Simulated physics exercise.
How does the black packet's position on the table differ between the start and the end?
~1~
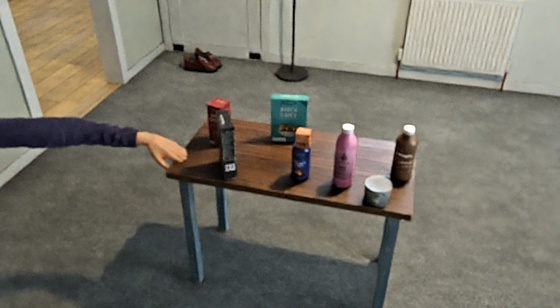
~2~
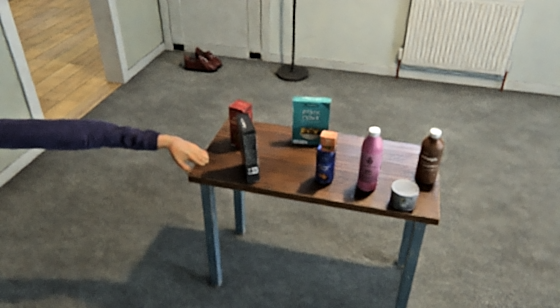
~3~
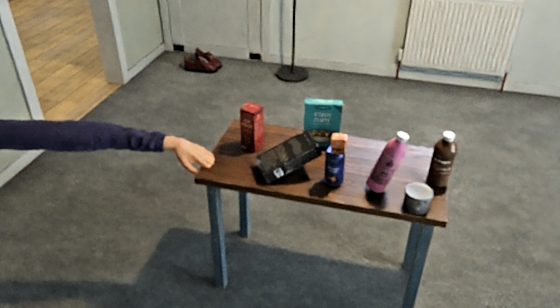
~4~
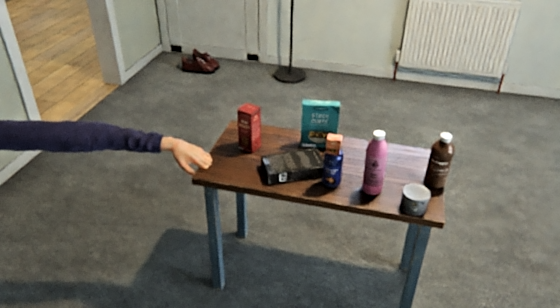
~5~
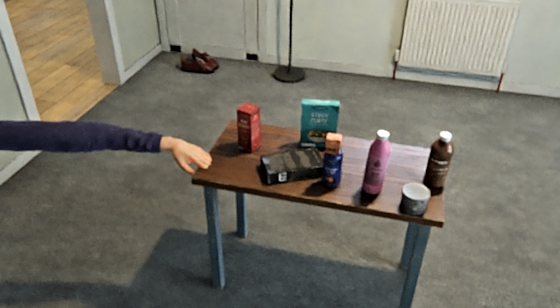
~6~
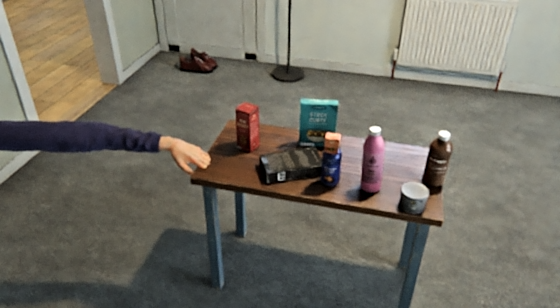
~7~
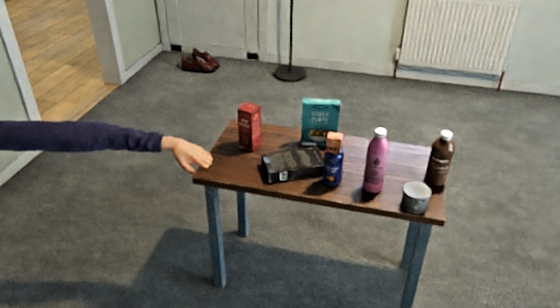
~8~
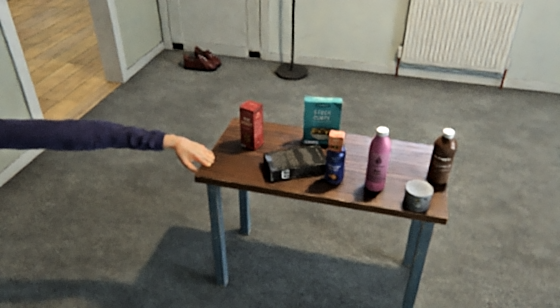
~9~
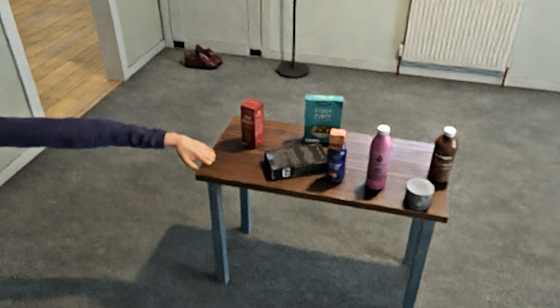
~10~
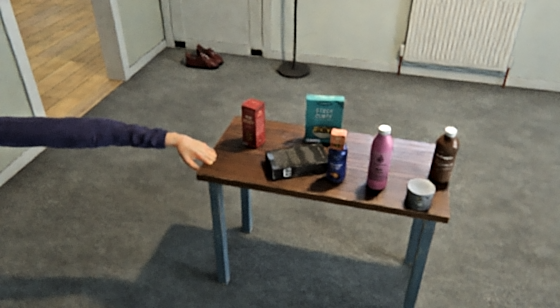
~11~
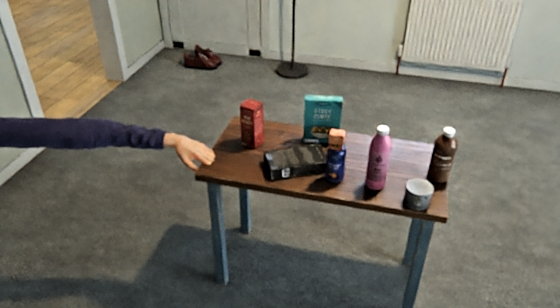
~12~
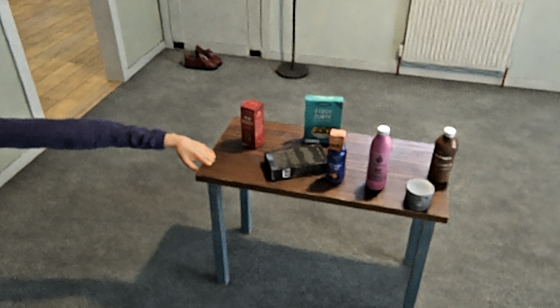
The black packet stands upright at the start, but at the end it is lying on its side on the table.
